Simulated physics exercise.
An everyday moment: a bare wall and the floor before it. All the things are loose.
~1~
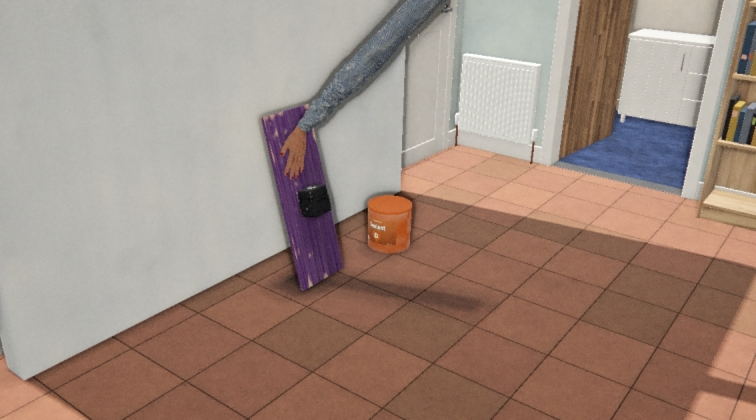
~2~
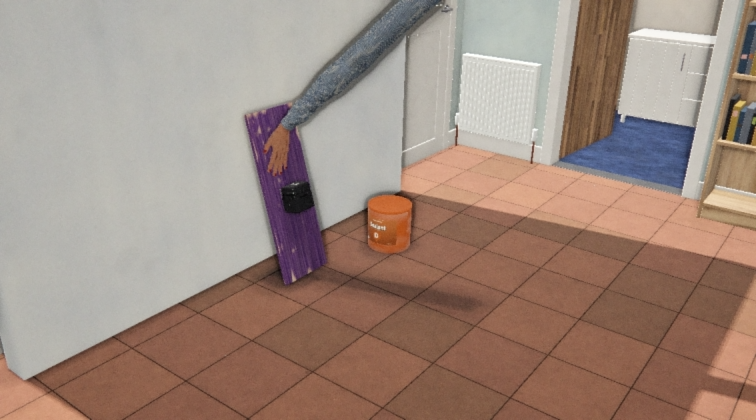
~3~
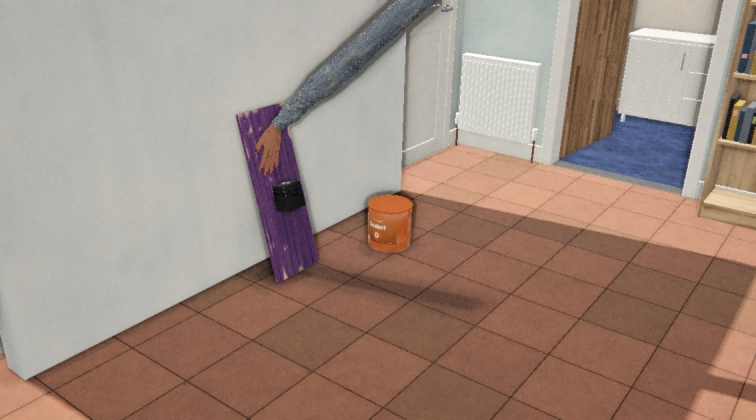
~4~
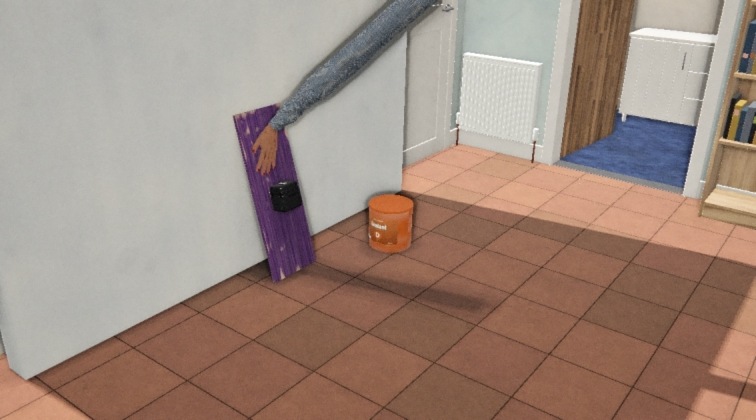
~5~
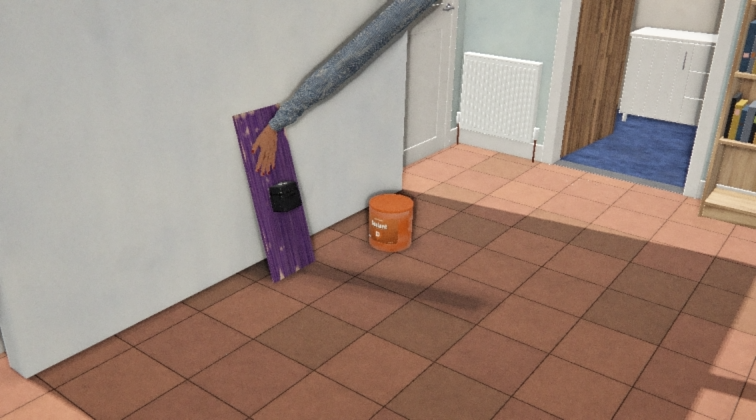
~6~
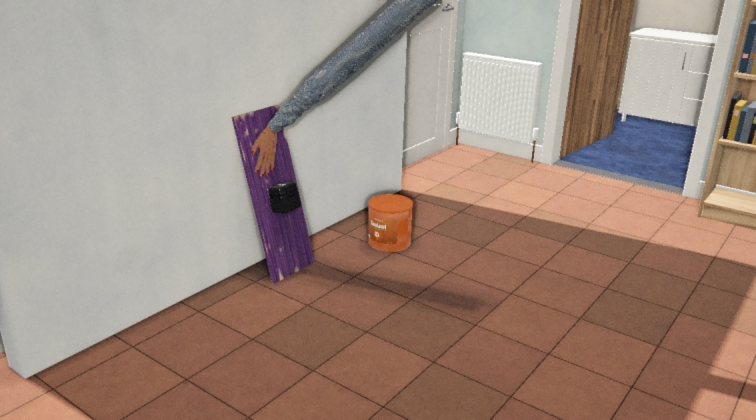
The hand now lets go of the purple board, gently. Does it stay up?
Outcome: The board remains leaning.
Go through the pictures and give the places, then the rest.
The first frame shows on its way; purple board (305, 197); orange pail (389, 224).
The second frame shows on its way; purple board (288, 194); orange pail (389, 224).
The third frame shows on its way; purple board (280, 192); orange pail (390, 224).
The fourth frame shows on its way; purple board (277, 193); orange pail (390, 224).
The fifth frame shows leant on the wall, still held; purple board (276, 193); orange pail (391, 223).
The sixth frame shows leant on the wall, still held; purple board (276, 194); orange pail (390, 223).
Then, 0.20 s later than the last frame, all is still.
Then, 0.70 s later than the last frame, purple board resting near (276, 194).
When it is over, both as before. End places, in pixels of the last picture, purple board near (276, 194). The board stays up.
